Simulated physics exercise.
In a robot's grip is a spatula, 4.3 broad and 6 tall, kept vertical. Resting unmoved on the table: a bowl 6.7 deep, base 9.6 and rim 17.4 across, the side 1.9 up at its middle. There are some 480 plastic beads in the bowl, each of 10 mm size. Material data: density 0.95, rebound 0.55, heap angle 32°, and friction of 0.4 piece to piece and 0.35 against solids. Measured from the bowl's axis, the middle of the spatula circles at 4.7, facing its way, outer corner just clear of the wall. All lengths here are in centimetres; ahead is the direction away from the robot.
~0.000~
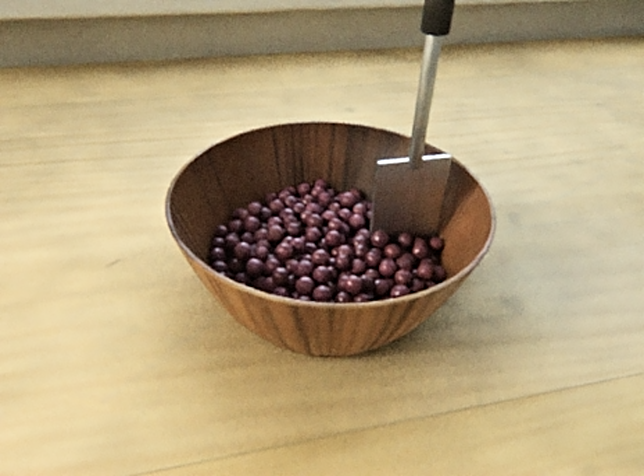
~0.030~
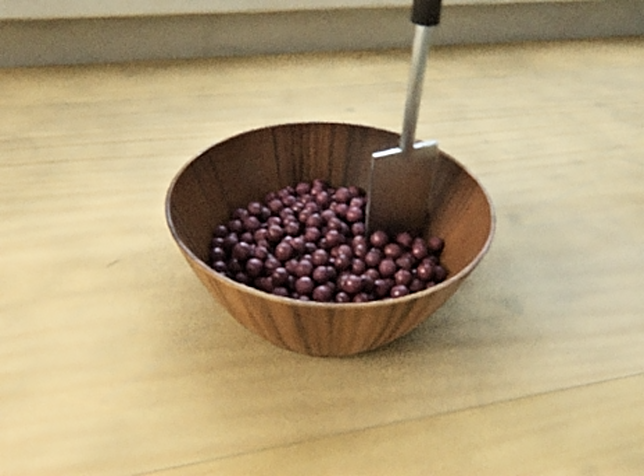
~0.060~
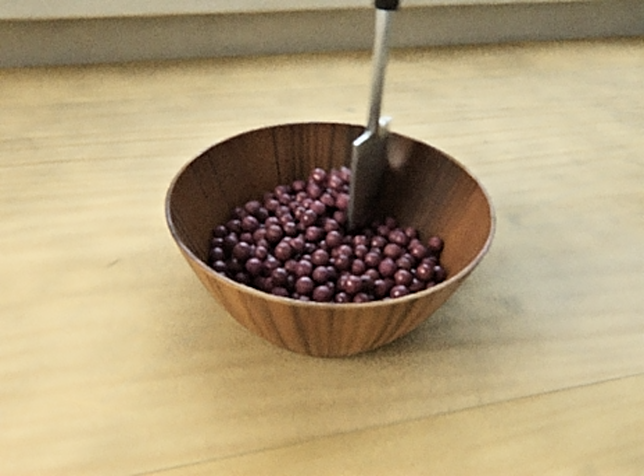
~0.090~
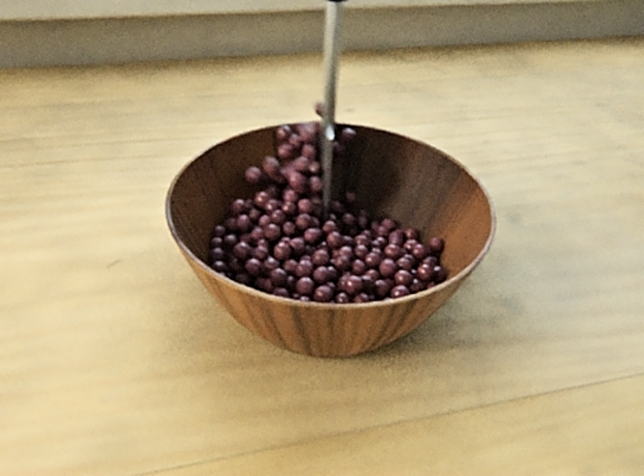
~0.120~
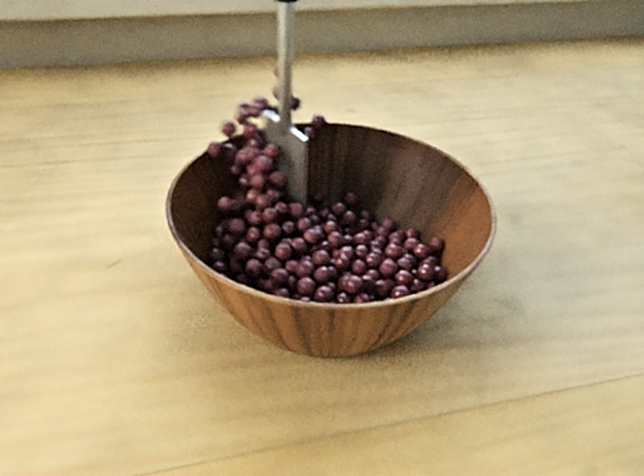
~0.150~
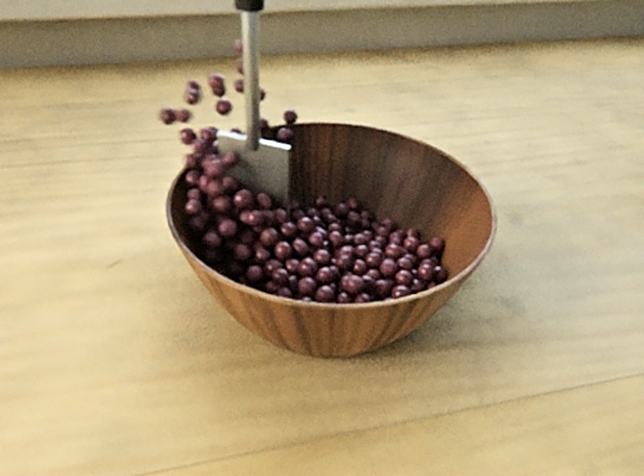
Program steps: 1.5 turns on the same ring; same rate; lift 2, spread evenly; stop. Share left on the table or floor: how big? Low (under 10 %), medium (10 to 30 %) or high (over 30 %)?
Medium - 10 to 30 %.
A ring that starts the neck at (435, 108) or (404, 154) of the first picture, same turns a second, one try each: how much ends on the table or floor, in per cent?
Near 0 and 35 in a hundred, one try each.
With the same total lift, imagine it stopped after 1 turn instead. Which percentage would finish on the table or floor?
Then about 10 per cent.
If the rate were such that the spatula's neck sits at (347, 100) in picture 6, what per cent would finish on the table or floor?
Close to 5 in a hundred.
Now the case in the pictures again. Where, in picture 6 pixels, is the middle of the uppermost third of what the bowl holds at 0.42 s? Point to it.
In the final view it lies at about (331, 234).
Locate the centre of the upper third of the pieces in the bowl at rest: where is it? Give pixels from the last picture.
About (323, 244).
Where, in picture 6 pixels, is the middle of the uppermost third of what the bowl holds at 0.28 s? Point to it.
Around pixel (381, 272).
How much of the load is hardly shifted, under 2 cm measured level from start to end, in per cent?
I'd guess close to 60 percent of the load.
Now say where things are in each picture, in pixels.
The first picture shows spatula neck at (419, 134), 0° round; upper third of the load around (323, 245), from x 220 to 440, top at y 185; 480 in the bowl.
The second picture shows spatula neck at (410, 124), 13° round; upper third of the load around (323, 244), from x 220 to 440, top at y 185.
The third picture shows spatula neck at (376, 106), 45° round; upper third of the load around (322, 241), from x 220 to 440, top at y 160.
The fourth picture shows spatula neck at (330, 97), 78° round; upper third of the load around (301, 237), from x 215 to 440, top at y 110.
The fifth picture shows spatula neck at (285, 100), 112° round; upper third of the load around (278, 236), from x 215 to 440, top at y 70; 477 in the bowl, 3 in flight or on the tool.
The sixth picture shows spatula neck at (253, 114), 145° round; upper third of the load around (261, 240), from x 170 to 440, top at y 50; 469 in the bowl, 11 in flight or on the tool.
By 0.28 s, 294° round, highest piece 10 above the table; 433 in the bowl, 9 on the table or floor, 38 in flight or on the tool.
By 0.42 s, 83° round, highest piece 9 above the table; 406 in the bowl, 44 on the table or floor, 30 in flight or on the tool.
By 0.68 s, 180° round, highest piece 4 above the table; 403 in the bowl, 77 on the table or floor.
By 1.38 s, 180° round, highest piece 4 above the table; 403 in the bowl, 77 on the table or floor.
Final count, 403 in the bowl, 77 on the table or floor. That is 16 % on the table or floor.
